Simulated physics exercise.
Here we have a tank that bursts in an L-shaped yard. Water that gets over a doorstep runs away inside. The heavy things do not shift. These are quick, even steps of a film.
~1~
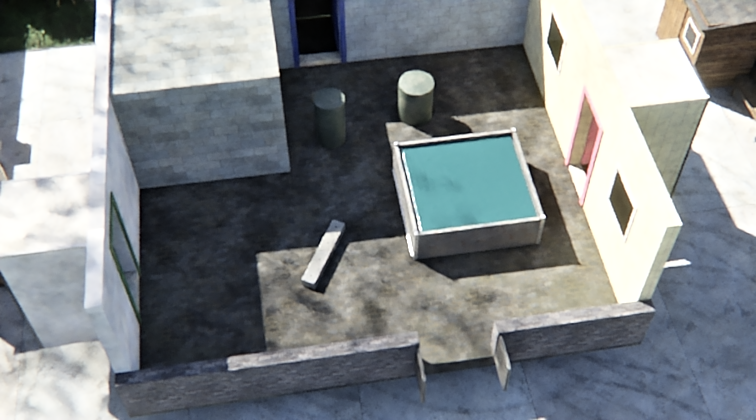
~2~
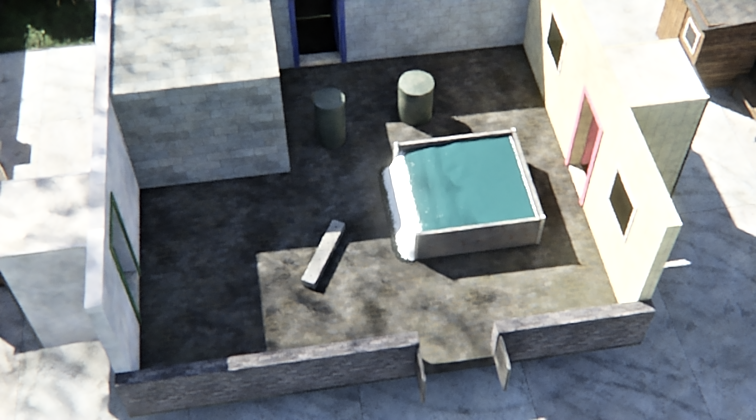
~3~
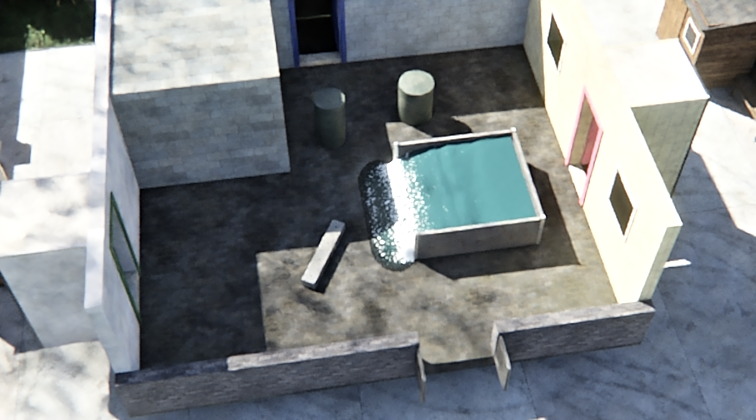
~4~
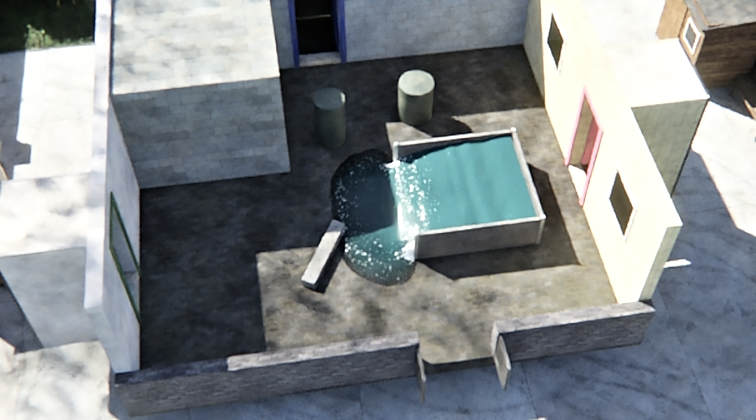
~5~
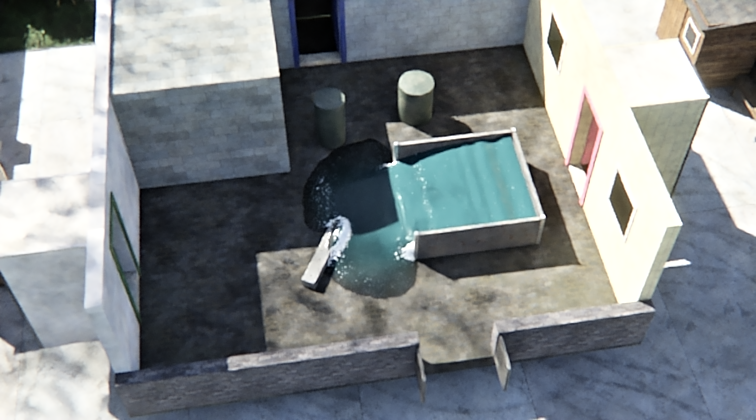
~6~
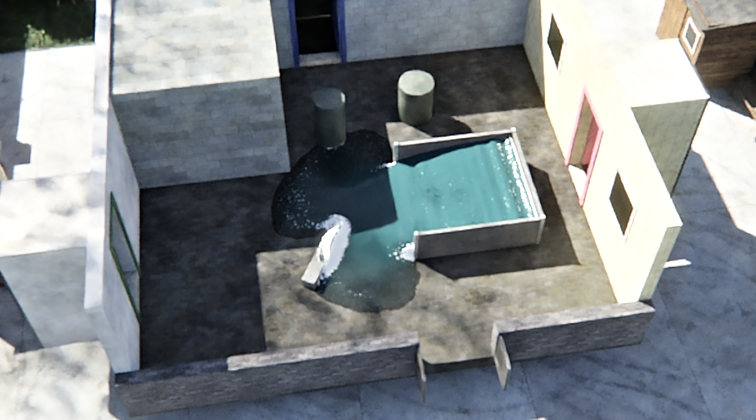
Water bursts from the left side of a raised tank and spreads leftward around a block.
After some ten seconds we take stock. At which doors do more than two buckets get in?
The green door stays under that; the blue door stays under that; the pink door stays under that.
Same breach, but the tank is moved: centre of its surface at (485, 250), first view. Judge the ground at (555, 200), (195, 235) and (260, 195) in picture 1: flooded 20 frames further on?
In turn: Free of water, wet, covered.
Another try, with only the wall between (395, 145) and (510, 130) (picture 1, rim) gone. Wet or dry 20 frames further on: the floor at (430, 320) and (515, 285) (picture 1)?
As listed: No water, free of water.
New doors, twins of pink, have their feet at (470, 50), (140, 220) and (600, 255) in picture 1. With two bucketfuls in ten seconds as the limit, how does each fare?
As listed: Is under, passes that mark, holds.
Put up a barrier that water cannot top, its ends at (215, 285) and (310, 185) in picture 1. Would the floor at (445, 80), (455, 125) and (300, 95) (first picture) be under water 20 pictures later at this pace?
In that order: Not flooded, no water, awash.
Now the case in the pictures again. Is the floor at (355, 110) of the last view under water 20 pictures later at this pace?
Answer: Under water.
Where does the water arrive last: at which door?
The one in pink.
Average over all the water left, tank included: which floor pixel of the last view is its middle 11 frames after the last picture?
Around (353, 223).
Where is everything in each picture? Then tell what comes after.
In the first picture, the water tank at (467, 183) is whole and still.
In the second picture, water pours out at (407, 205) and has run to (392, 166).
In the third picture, the front is at (370, 166), out from the gap at (407, 206).
In the fourth picture, water pours out at (407, 207) and has run to (354, 159).
In the fifth picture, water pours out at (407, 207) and has run to (321, 167).
In the sixth picture, the front is at (276, 204), out from the gap at (407, 207).
A moment on, water covers 30 % of the floor; the green door not reached, the blue door not reached, the pink door not reached.
Next, water covers 45 % of the floor; the green door wet at the sill, nothing in, the blue door not reached, the pink door not reached.
Then, water covers 60 % of the floor; the green door wet at the sill, nothing in, the blue door wet at the sill, nothing in, the pink door not reached.
Later, water covers 80 % of the floor; the green door wet at the sill, nothing in, the blue door wet at the sill, nothing in, the pink door not reached.
In the end, water covers 95 % of the floor; the green door wet at the sill, nothing in, the blue door wet at the sill, nothing in, the pink door wet at the sill, nothing in.
